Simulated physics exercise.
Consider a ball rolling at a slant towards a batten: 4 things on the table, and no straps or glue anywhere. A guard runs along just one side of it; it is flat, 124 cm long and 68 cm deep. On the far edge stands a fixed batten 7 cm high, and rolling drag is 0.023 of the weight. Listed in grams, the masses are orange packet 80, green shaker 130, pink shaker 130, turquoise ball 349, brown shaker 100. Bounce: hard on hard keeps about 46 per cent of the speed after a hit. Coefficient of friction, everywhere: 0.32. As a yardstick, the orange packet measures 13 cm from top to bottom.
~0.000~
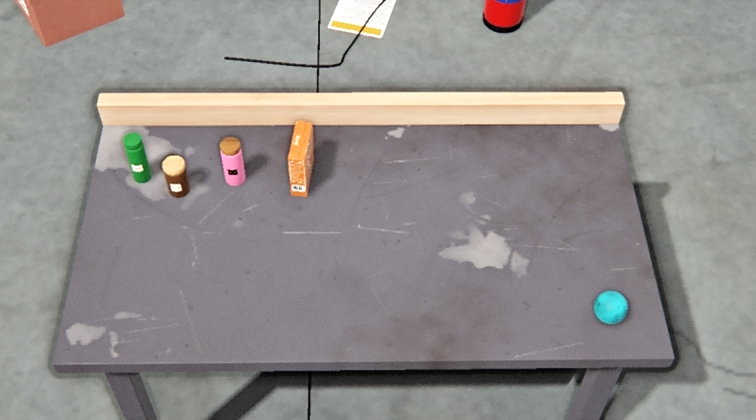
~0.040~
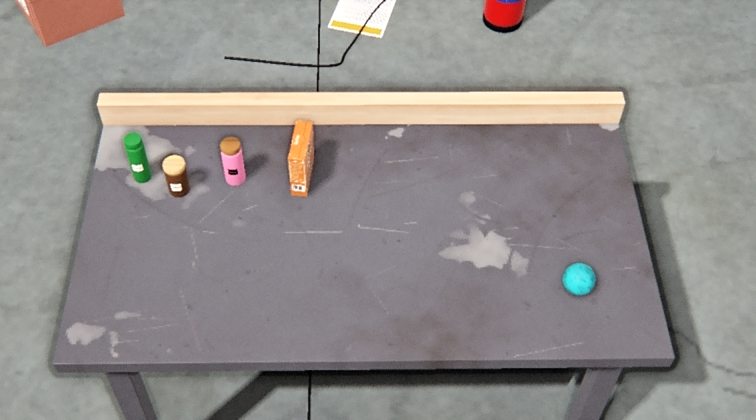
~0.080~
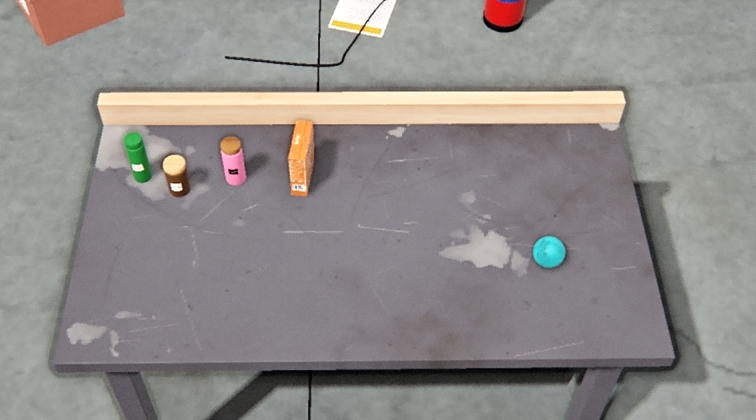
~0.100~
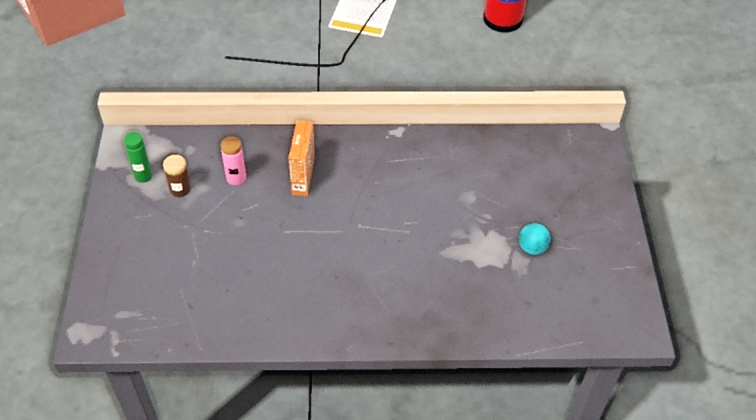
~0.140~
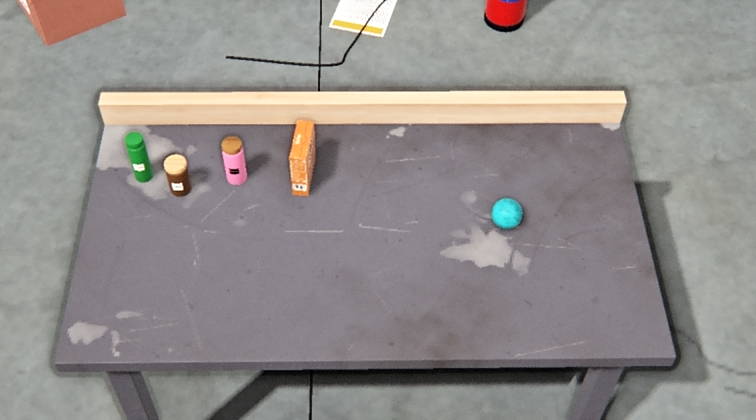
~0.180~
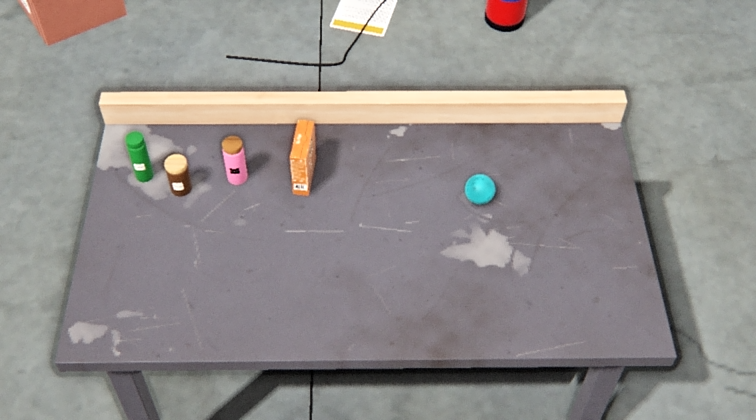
Turquoise ball rolling diagonally up and left across a scuffed grey table, with shakers and an orange packet standing still.
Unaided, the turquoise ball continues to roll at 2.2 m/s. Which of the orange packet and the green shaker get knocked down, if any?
The orange packet gets knocked down. The green shaker stays up.
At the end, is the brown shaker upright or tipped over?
In the last frame the brown shaker remains up.
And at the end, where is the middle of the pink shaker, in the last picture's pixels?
Roughly pixel (171, 163).
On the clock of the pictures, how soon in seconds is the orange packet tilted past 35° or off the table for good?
It happens near 0.6 s.
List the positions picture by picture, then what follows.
In the first frame, turquoise ball (611, 307); orange packet (302, 159); green shaker (138, 158).
In the second frame, turquoise ball (579, 279); pink shaker (233, 162).
In the third frame, turquoise ball (549, 252); pink shaker (233, 161).
In the fourth frame, turquoise ball (534, 239); pink shaker (234, 161).
In the fifth frame, turquoise ball (507, 214); pink shaker (234, 161).
In the sixth frame, turquoise ball (480, 190); orange packet (304, 158); green shaker (140, 157).
Around 0.48 s, turquoise ball near (325, 156).
Around 0.78 s, turquoise ball near (233, 181); orange packet on its side near (224, 227); pink shaker at 56° to upright.
Around 1.08 s, turquoise ball near (162, 205); orange packet on its side near (209, 251); pink shaker on its side; brown shaker shifted 5 cm.
Around 1.78 s, turquoise ball near (54, 331); orange packet on its side near (209, 251); pink shaker on its side; brown shaker shifted 5 cm.
Finally (2.1 s), on their side or leaning hard on the table, orange packet and pink shaker; not toppled but over 4 cm from the start, brown shaker; green shaker still in place (within 4 cm). Final places as that camera would see them, orange packet near (209, 251), green shaker near (140, 157).
